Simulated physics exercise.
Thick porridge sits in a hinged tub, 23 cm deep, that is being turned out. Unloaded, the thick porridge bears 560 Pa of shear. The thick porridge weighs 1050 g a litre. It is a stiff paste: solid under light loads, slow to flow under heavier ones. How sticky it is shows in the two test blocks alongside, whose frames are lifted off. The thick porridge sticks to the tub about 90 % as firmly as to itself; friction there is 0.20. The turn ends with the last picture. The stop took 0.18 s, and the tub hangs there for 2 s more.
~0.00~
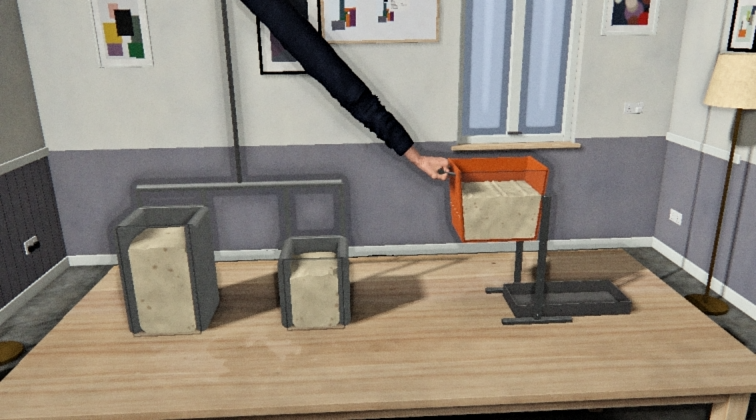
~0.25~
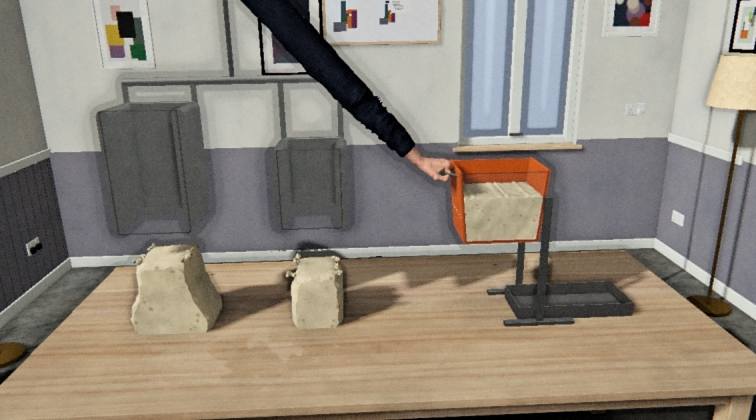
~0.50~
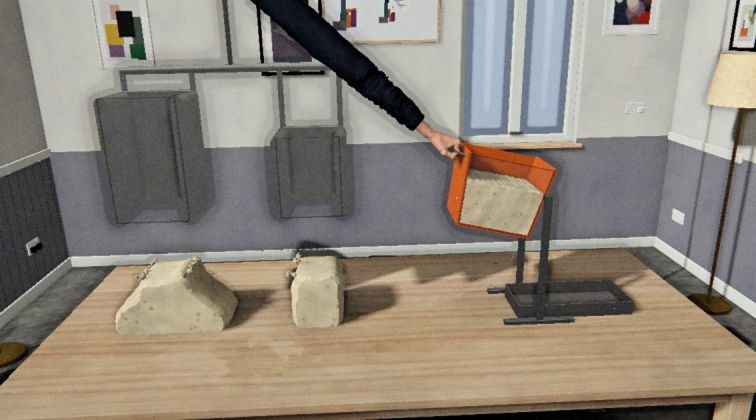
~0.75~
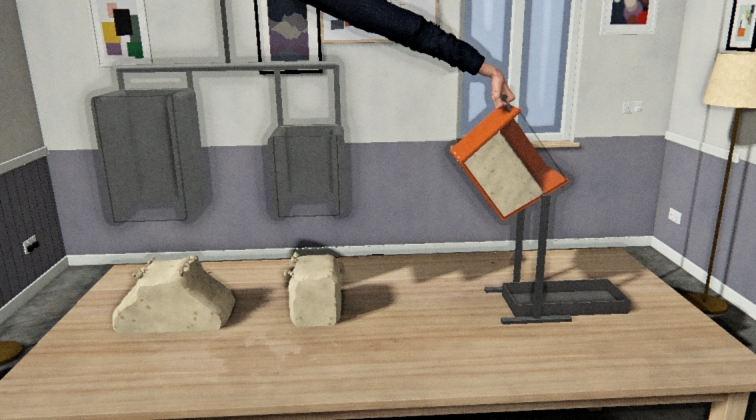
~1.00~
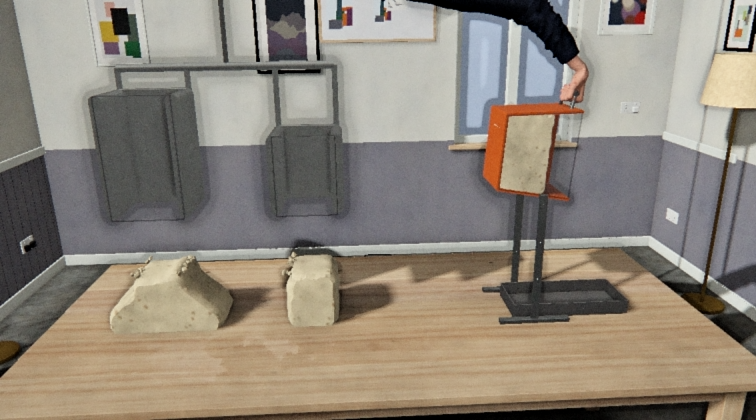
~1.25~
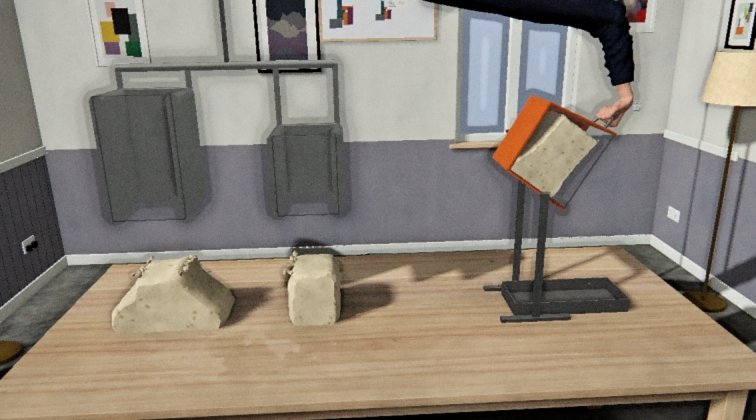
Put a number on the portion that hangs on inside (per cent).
It comes to some 0 %.
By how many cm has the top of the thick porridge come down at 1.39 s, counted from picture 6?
Roughly 13 cm.
After 1.39 s, the tub is at 121 degrees and holds 61 %.
After 1.56 s, the tub is at 121 degrees and holds 0 %.
After 1.73 s, the tub is at 121 degrees and holds 0 %.
After 1.90 s, the tub is at 121 degrees and holds 0 %.
After 3.25 s, at the end, the tub is at 121 degrees and holds 0 %.
